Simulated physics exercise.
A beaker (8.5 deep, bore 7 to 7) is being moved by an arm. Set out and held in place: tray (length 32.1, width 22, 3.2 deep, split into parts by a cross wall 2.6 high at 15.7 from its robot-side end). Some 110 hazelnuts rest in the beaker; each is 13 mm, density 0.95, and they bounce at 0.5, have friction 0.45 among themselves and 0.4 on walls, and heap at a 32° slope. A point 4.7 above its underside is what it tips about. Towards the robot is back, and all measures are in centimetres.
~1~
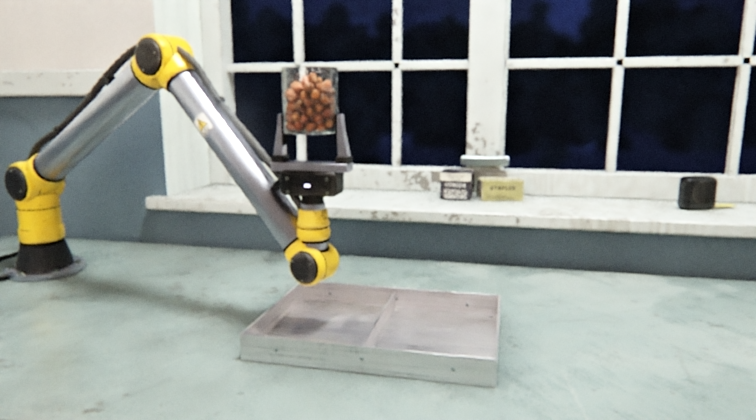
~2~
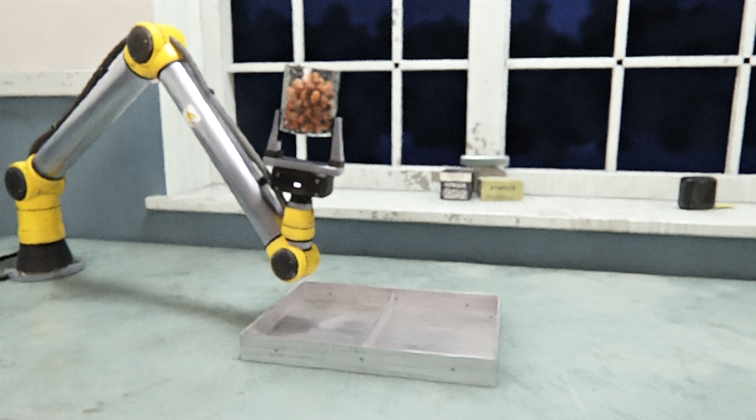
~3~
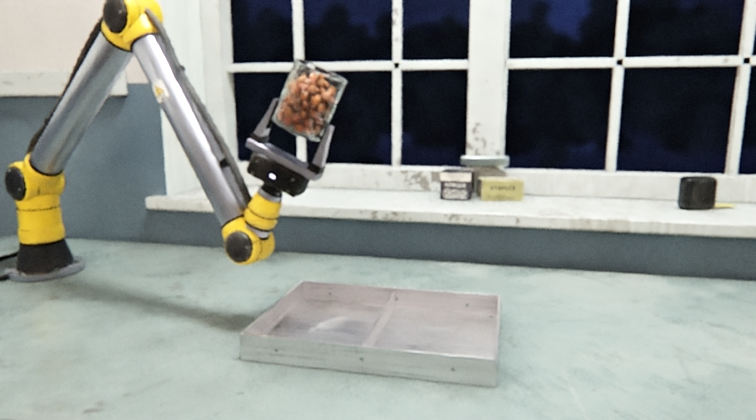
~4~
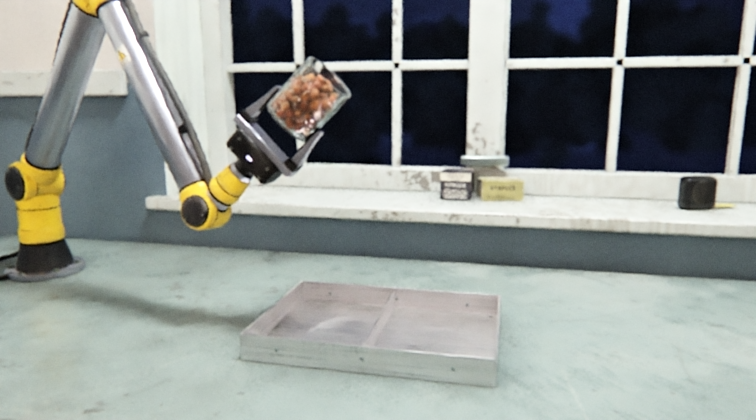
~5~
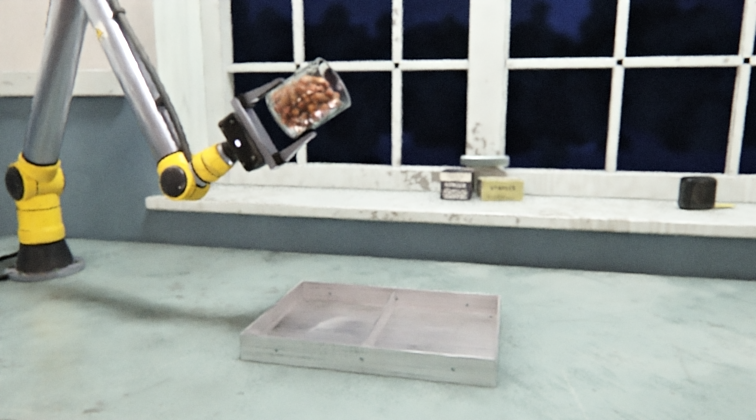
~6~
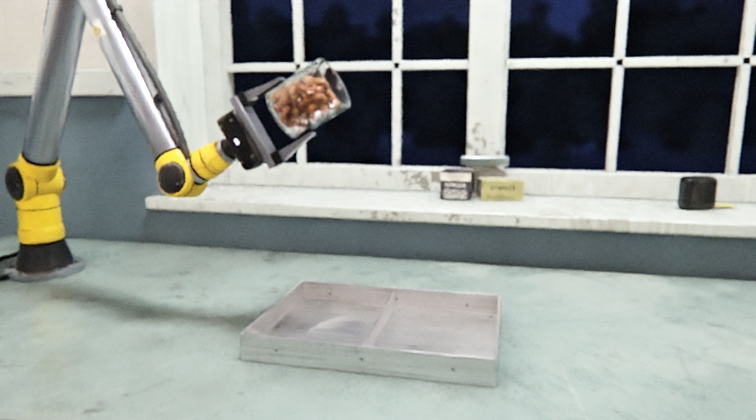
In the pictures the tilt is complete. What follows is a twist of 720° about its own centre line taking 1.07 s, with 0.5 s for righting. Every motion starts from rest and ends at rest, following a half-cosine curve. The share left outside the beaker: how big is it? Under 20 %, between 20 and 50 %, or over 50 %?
Under 20 %.
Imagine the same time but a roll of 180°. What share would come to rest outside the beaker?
Then about 0 percent.
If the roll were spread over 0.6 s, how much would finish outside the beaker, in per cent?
It would come to close to 0 per cent.
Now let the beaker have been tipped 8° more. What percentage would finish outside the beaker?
Estimate: Near 5 %.
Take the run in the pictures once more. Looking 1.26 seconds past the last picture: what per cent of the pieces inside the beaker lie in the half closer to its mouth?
Near 35 per cent lies in the mouth half.
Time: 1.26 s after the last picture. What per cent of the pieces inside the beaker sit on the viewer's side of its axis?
Share noted: Close to 45 per cent.
Then, 0.63 s after the last picture, tipped 60°, highest piece 37 above the table; 110 in the beaker.
Then, 1.26 s after the last picture, tipped 42°, highest piece 36 above the table; 110 in the beaker.
Then, 1.77 s after the last picture, upright, highest piece 37 above the table; 110 in the beaker.
Then, 2.47 s after the last picture, upright, highest piece 37 above the table; 110 in the beaker.
Final count, 110 in the beaker. That is 0 % outside the beaker.
